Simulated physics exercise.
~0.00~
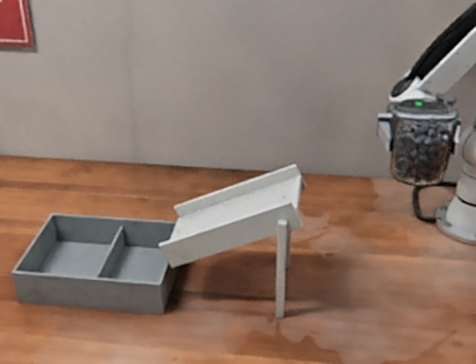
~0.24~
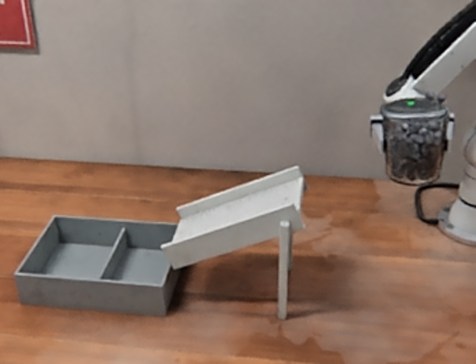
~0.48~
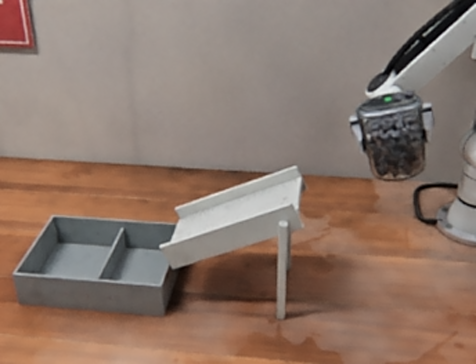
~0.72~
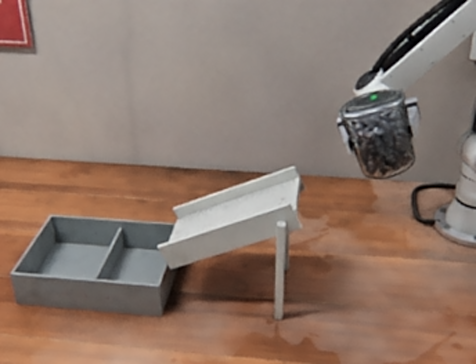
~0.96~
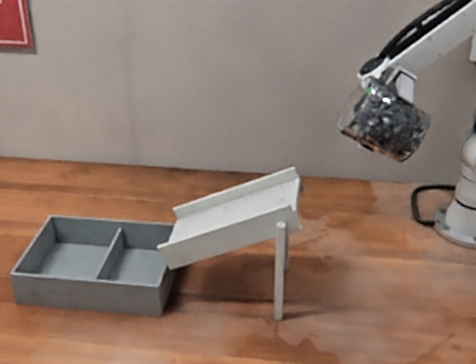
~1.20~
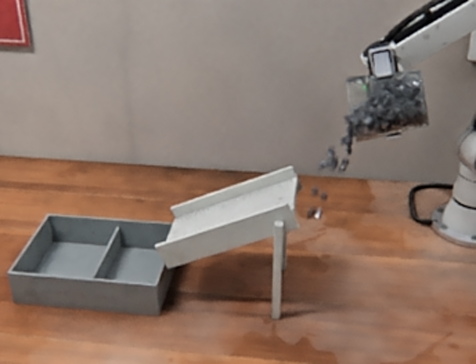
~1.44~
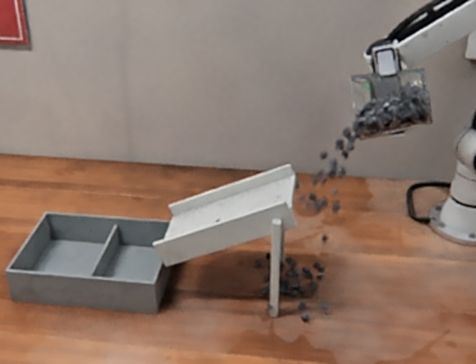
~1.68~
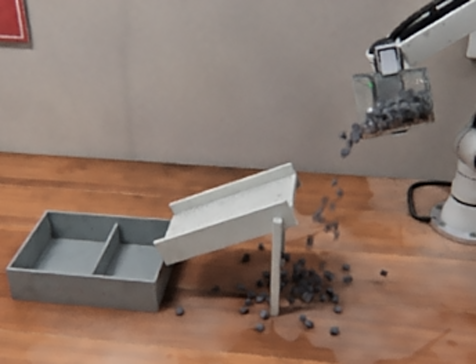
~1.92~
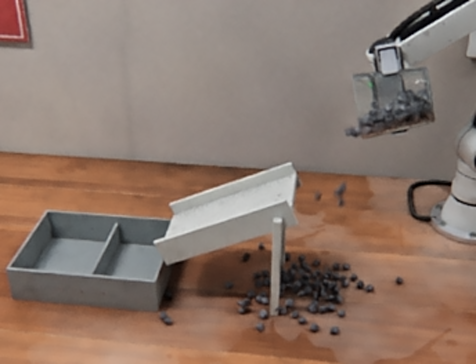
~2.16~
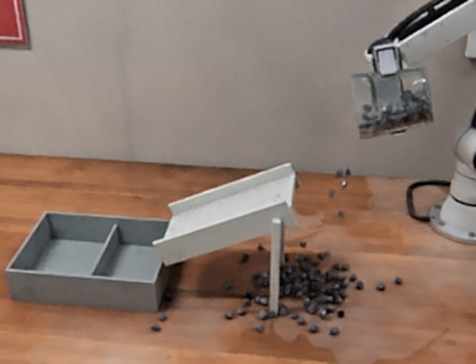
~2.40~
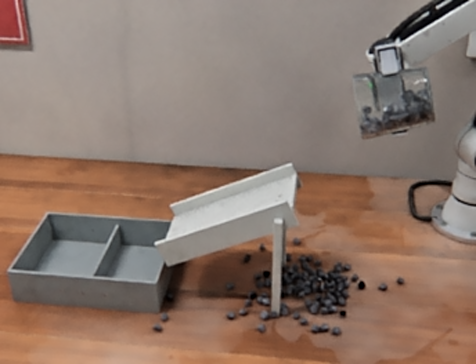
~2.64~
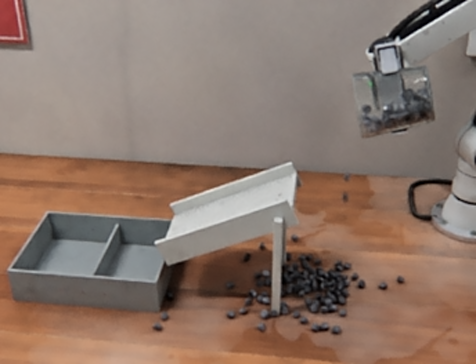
On a reddish-brown wooden table against a plain grey wall, seen from the front by a slightly swaying camera, a grey two-part box sits at the left beside a pale, sloping chute on a leg. At the right, a robot arm holds a clear tumbler full of dark pebbles. The arm carries the tumbler left and tips it onto its side. Pebbles pour from its mouth but fall short of the chute's raised end, scattering in a heap around the leg. The stream thins and stops, leaving many pebbles on the table, some still in the tilted tumbler, and the box looking nearly empty.
